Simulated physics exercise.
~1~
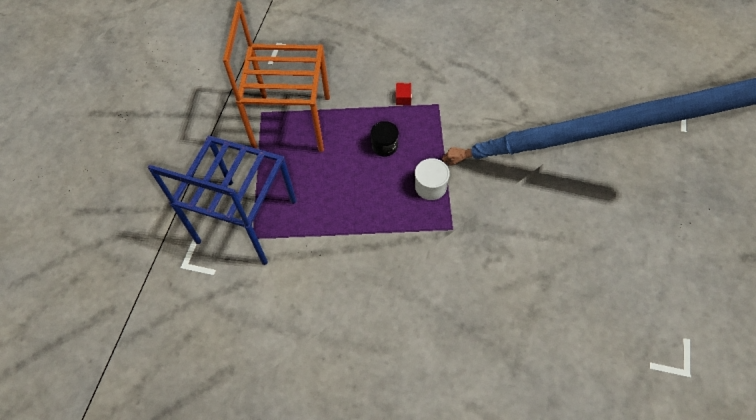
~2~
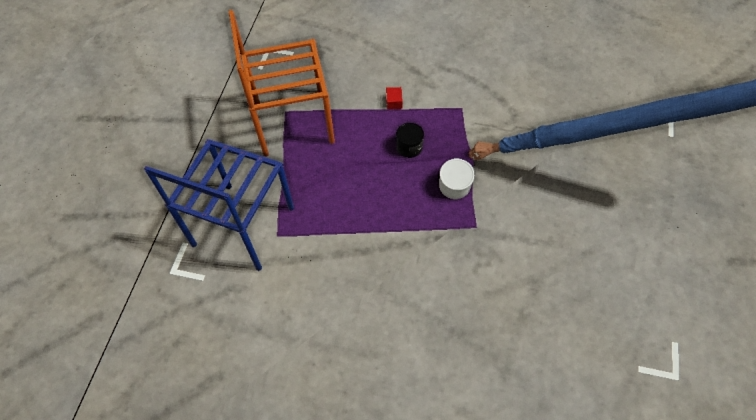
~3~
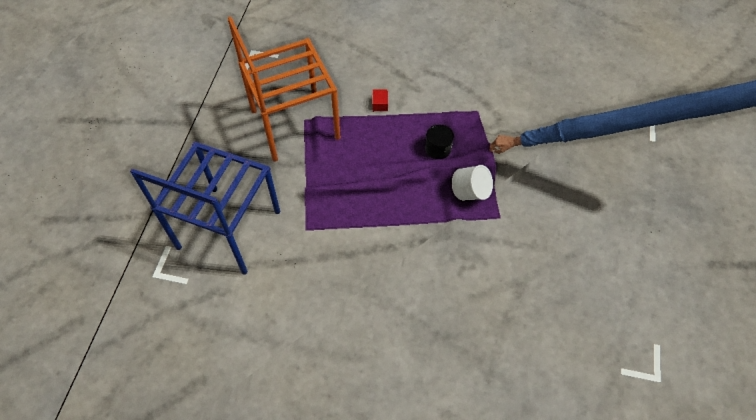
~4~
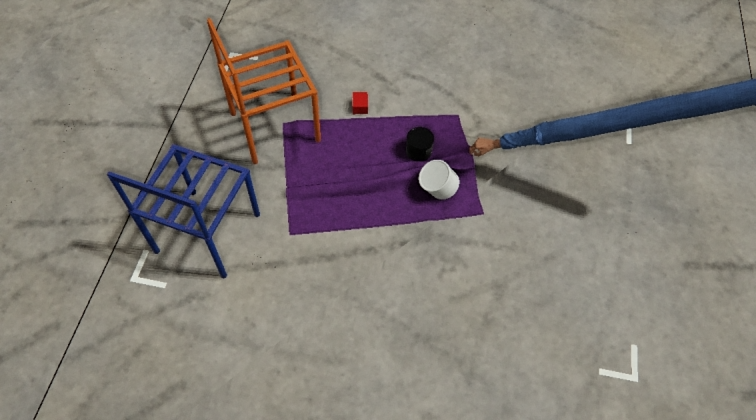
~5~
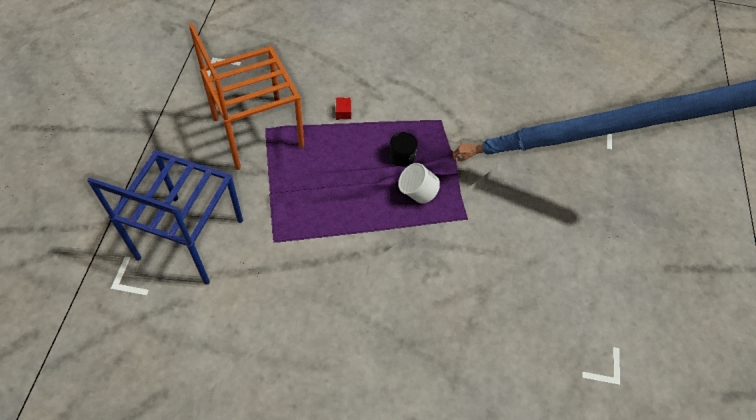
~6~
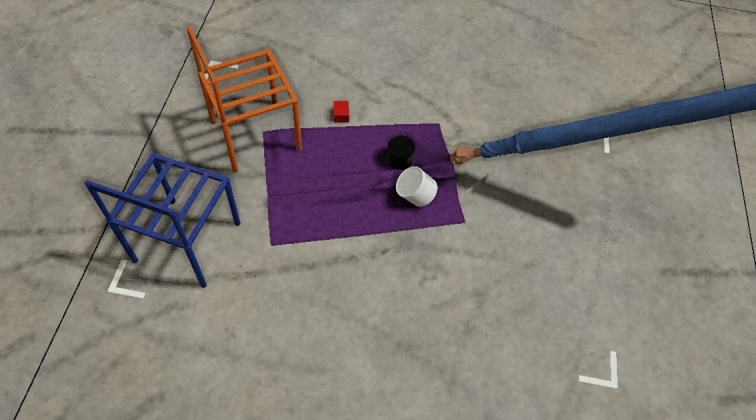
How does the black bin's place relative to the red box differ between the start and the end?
At the start the black bin is below the red box and slightly to its left. By the end it has travelled right with the rug and sits below and clearly to the right of the box.
